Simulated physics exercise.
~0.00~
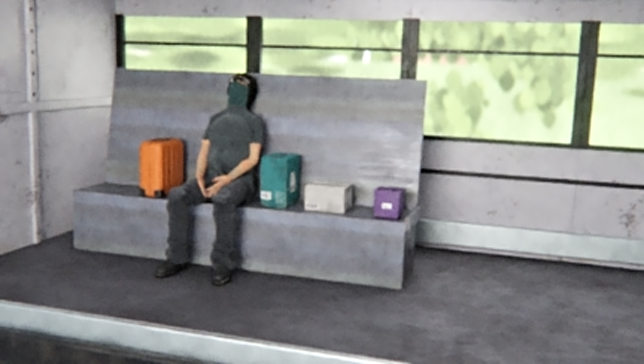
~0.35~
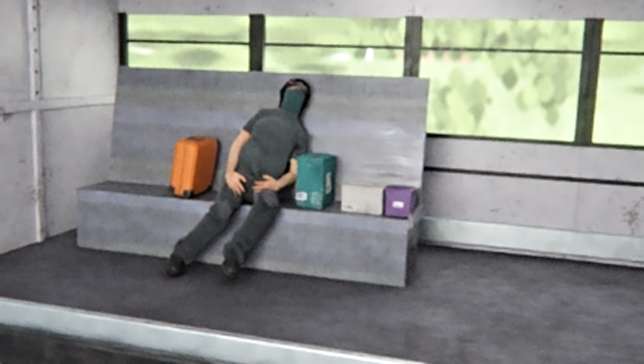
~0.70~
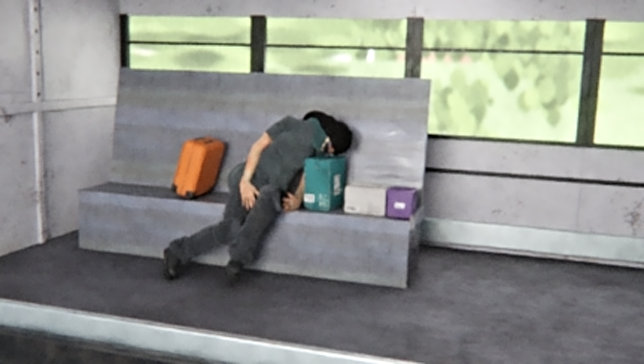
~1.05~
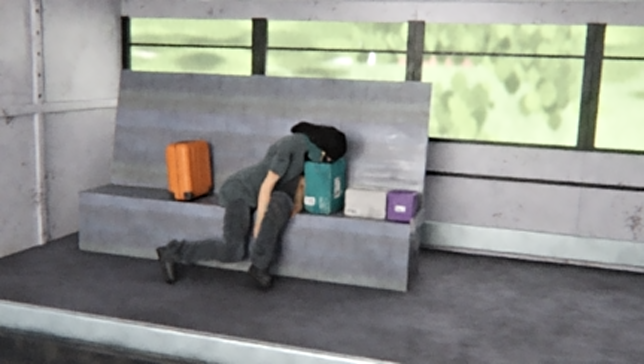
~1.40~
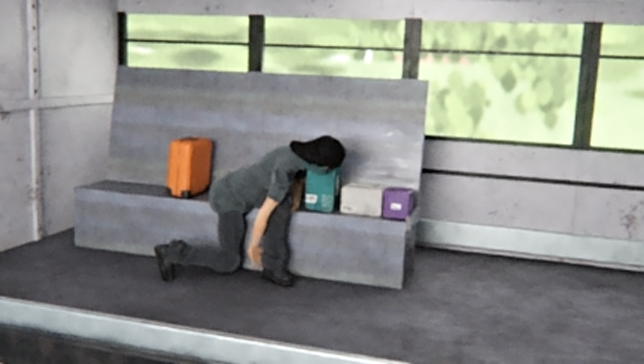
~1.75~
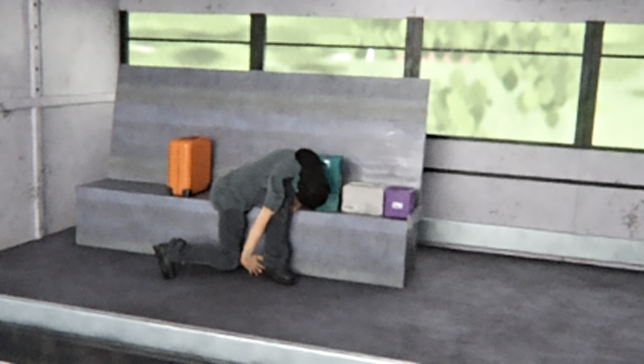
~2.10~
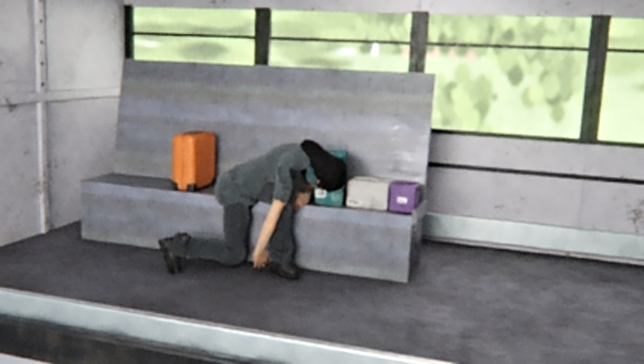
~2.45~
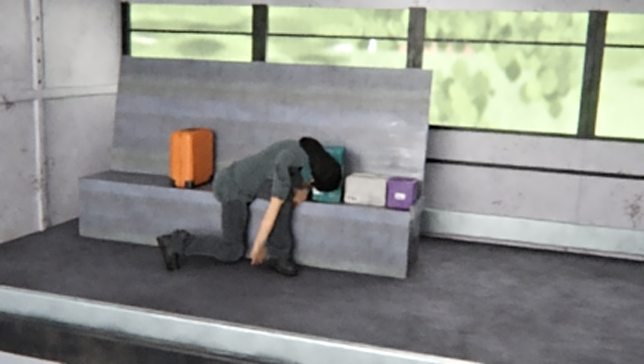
A seated passenger slides right, slumps over the teal pack, and ends folded forward, arms dangling.
